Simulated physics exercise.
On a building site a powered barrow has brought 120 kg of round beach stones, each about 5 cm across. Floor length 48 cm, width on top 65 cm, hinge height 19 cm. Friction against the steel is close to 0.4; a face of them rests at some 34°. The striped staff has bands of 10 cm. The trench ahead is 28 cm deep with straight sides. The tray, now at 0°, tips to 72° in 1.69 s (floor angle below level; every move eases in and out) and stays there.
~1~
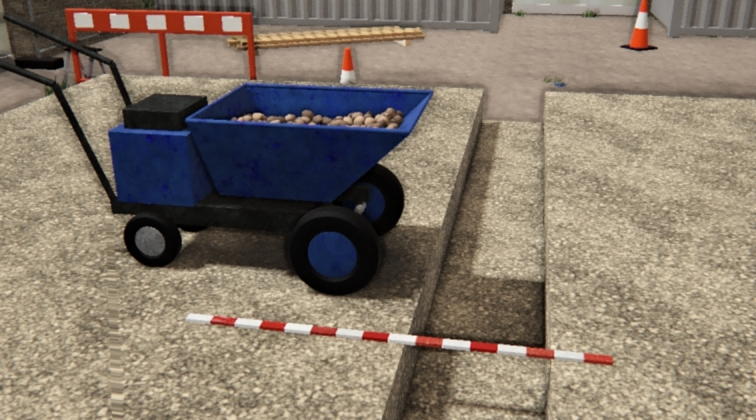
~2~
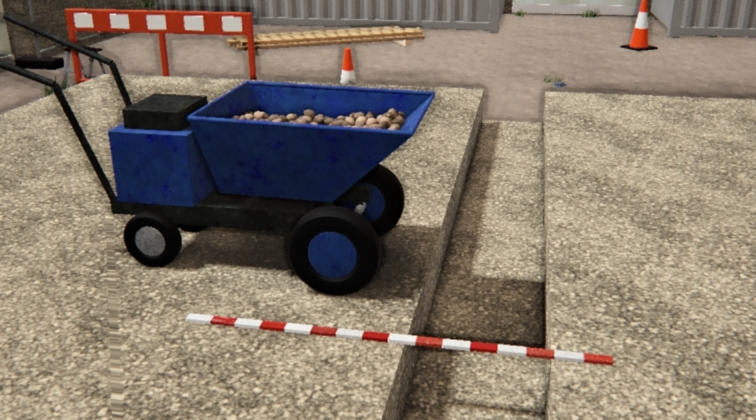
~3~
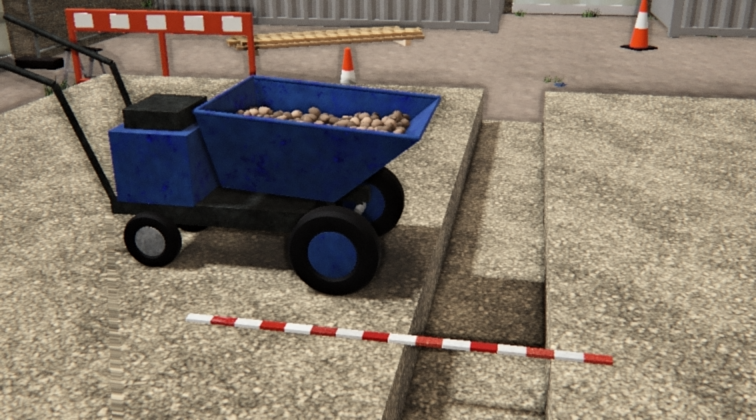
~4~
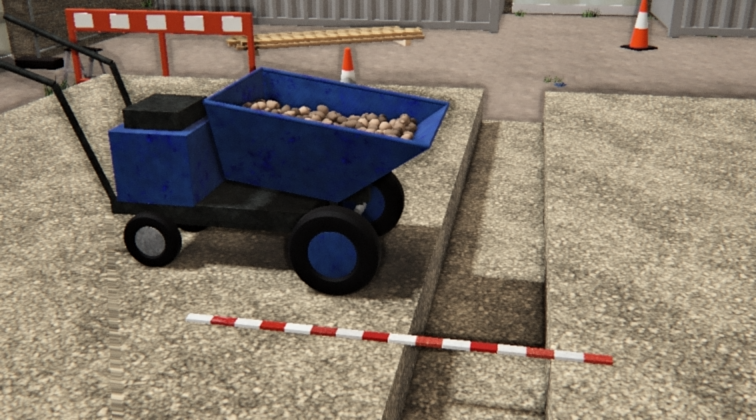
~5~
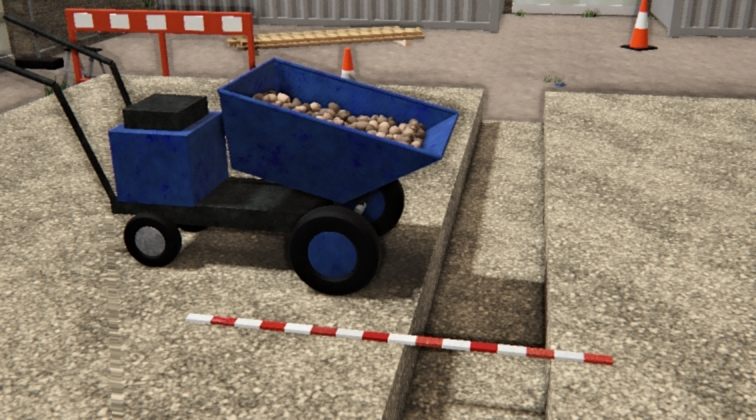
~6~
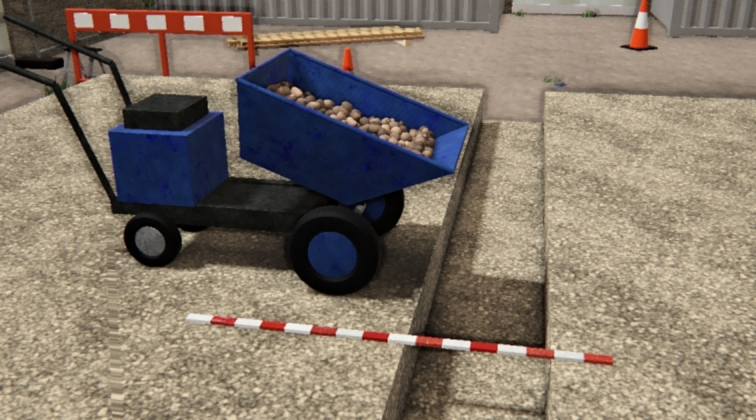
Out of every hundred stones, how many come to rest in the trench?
Close to 93 in a hundred.
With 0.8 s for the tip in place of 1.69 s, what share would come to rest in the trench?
Then about 85 per cent.
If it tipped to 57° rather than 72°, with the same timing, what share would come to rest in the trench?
In that case some 85 per cent.
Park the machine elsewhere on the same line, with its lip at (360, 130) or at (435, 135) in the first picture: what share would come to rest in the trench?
First some 100, then 70 per cent.
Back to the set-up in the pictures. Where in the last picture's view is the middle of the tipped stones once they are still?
Near (509, 320).
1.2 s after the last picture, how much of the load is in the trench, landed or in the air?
Some 65 per cent.
Then, 0.7 s after the last picture the floor is at 61°, 99 % in the tray, 1 % in the trench; the foremost stones are at (503, 248).
Then, 1.2 s after the last picture the floor is at 72°, 28 % in the tray, 66 % in the trench, 5 % past the trench; the foremost stones are at (616, 286).
Then, 1.5 s after the last picture the floor is at 72°, 3 % in the tray, 90 % in the trench, 7 % past the trench; the foremost stones are at (668, 294).
Then, 3.5 s after the last picture the floor is at 72°, 0 % in the tray, 93 % in the trench, 7 % past the trench; the foremost stones are at (678, 304).
